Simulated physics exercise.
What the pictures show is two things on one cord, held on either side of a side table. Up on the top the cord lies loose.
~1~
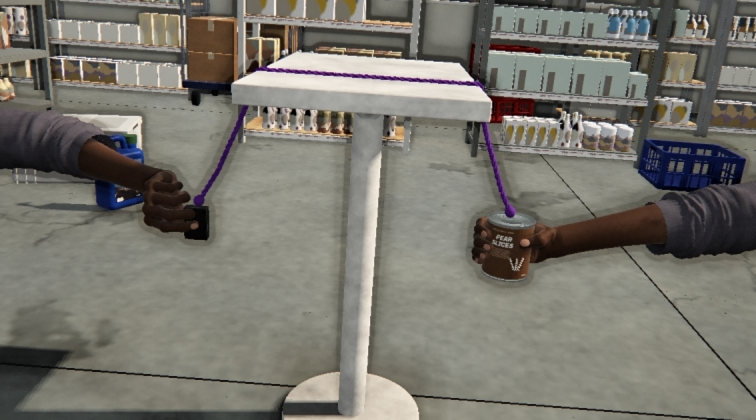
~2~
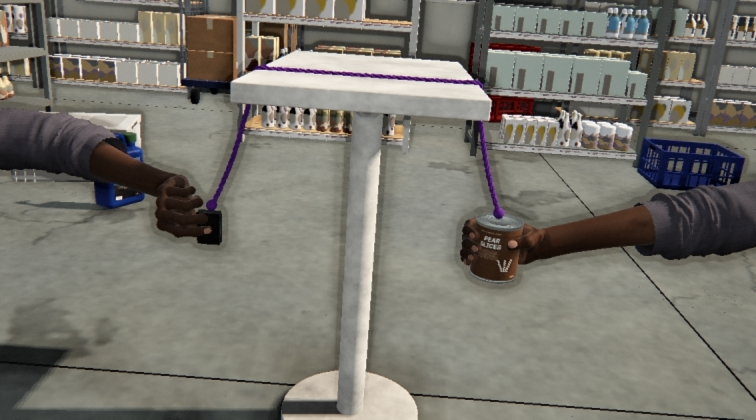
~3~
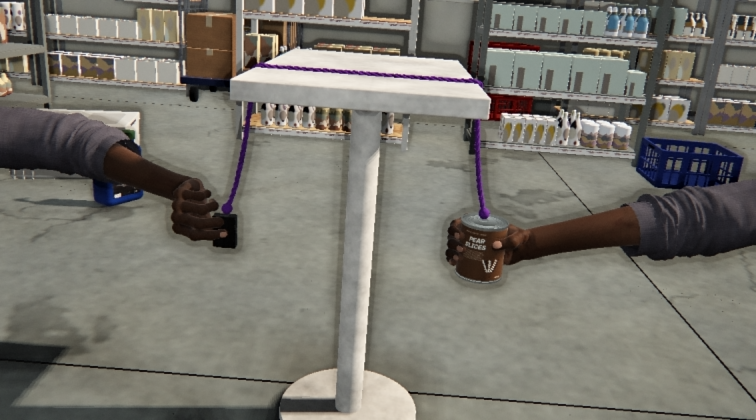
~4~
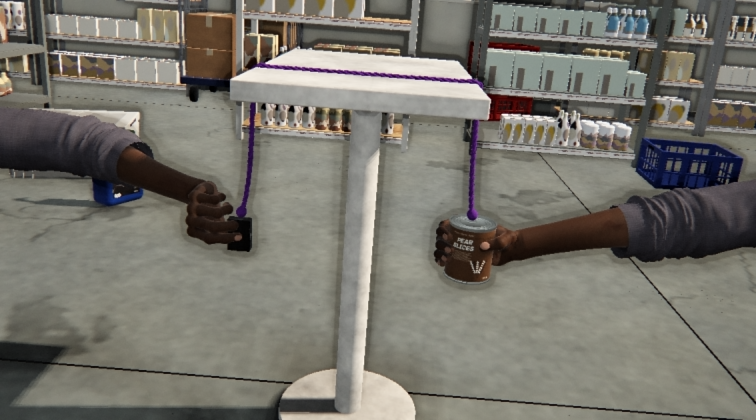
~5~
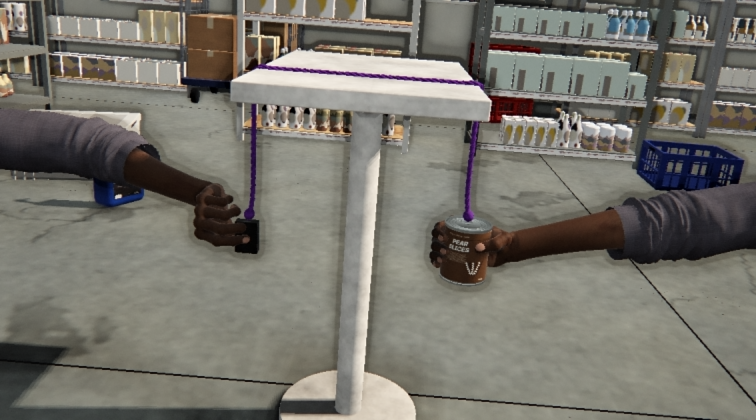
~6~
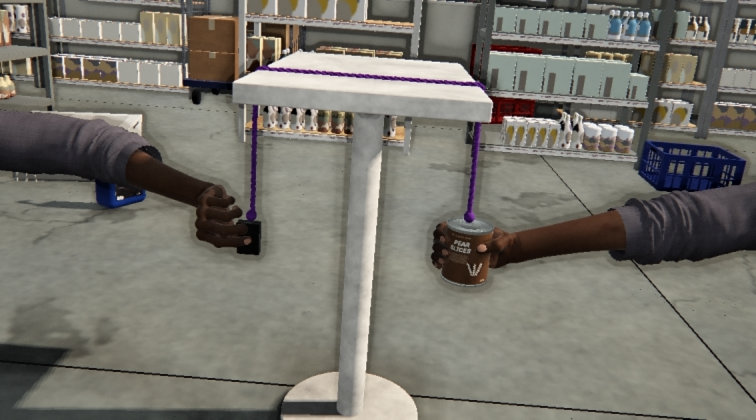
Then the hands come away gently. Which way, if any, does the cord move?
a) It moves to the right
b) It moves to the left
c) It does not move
The answer is a.
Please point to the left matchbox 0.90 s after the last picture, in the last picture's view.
By that point it has got to (387, 303).
Then, 0.54 s on from there, left matchbox lower; right tin down on the floor.
Then, 0.90 s on from there, left matchbox lower near (387, 303); right tin down on the floor.
In the end, left matchbox down on the floor near (163, 339); right tin down on the floor. The cord is pulled to the right.
